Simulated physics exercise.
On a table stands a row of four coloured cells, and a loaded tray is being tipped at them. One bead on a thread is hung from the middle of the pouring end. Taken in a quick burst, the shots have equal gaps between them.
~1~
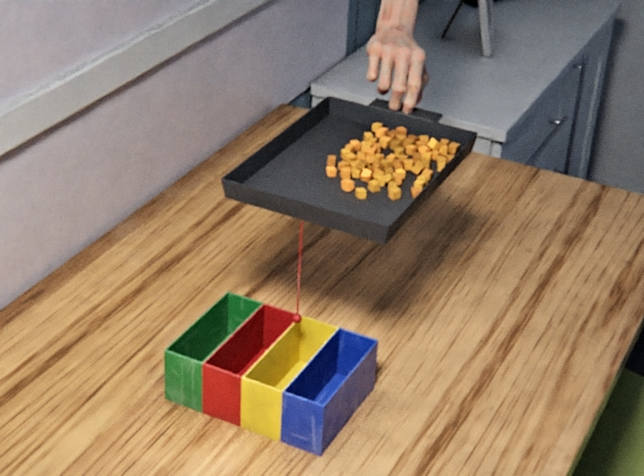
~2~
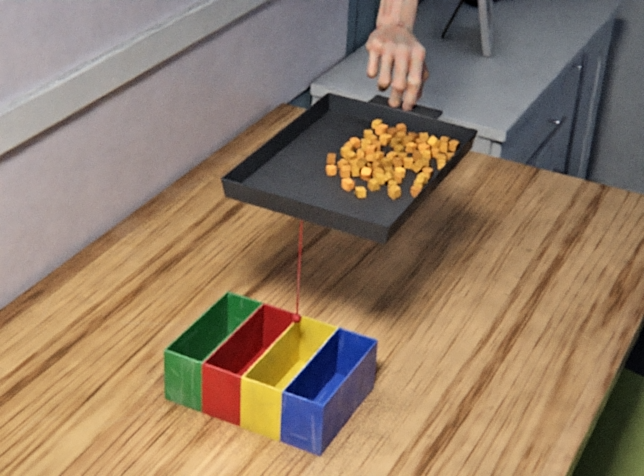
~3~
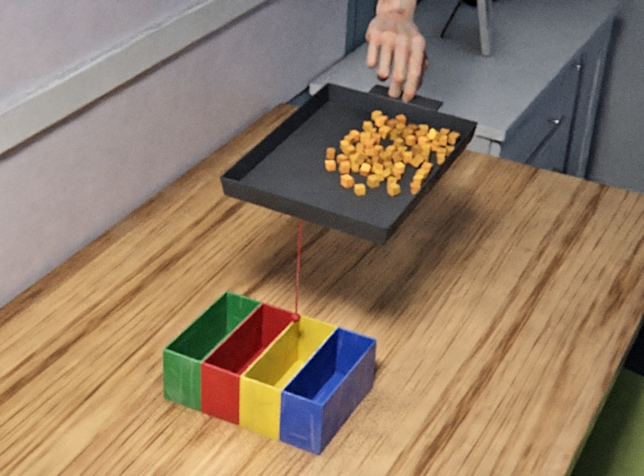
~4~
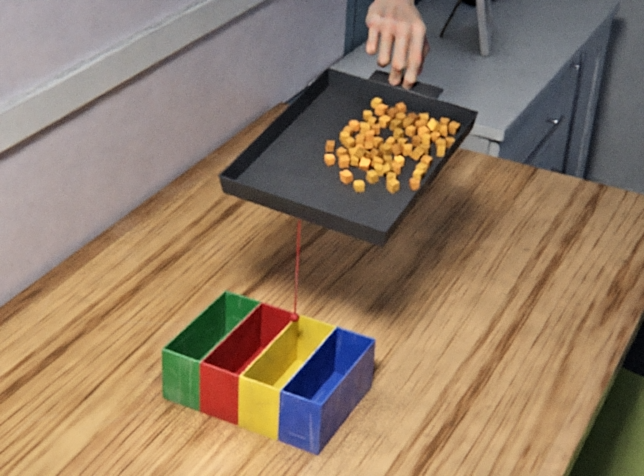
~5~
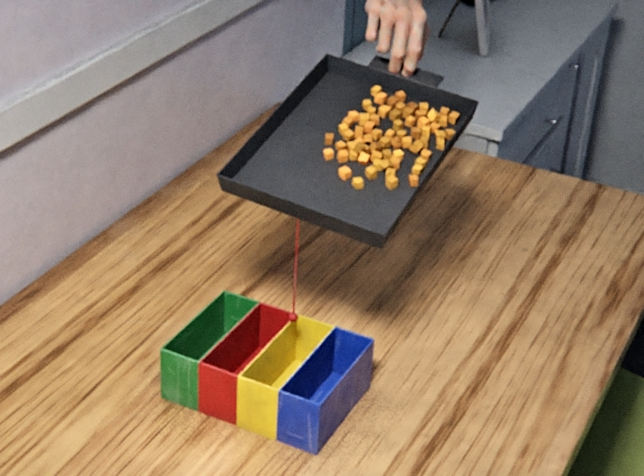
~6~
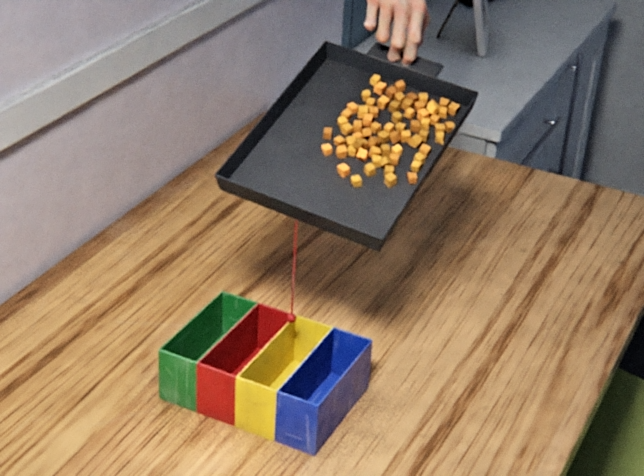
Over a wooden table, a hand gradually tilting a dark tray of orange cubes above green, red, yellow and blue compartments.
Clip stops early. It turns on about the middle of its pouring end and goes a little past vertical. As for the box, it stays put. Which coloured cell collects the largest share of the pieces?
Blue.
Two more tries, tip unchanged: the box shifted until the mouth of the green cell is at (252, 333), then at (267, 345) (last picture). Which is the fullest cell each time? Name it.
In the first case it's the blue one, in the second it's yellow.
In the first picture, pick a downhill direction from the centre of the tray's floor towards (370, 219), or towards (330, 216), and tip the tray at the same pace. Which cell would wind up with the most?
First: The blue cell, second: The blue cell.
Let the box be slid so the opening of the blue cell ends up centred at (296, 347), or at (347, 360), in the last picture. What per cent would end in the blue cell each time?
You'd get 10 in a hundred first and 40 in a hundred after that.
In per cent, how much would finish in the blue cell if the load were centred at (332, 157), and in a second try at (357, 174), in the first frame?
Roughly 40 per cent, and 40 per cent.
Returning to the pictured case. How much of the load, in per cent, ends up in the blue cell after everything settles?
Roughly 40 %.
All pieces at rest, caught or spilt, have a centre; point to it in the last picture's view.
Roughly at (333, 416), give or take.
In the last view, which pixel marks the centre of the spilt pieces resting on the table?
At about (382, 439).
Shortly afterwards, tray tipped steeply; all but a few on the tray; a little falling or outside the box.
Next, tray tipped past a quarter turn; near two thirds on the tray; a little in the blue cell; near a quarter falling or outside the box.
Some moments later, tray tipped past a quarter turn; near a third in the blue cell; a little in the yellow cell; near half falling or outside the box.
In the end, tray tipped past a quarter turn; near a third in the blue cell; a little in the yellow cell; none at all in the red cell; none at all in the green cell; near half outside the box.
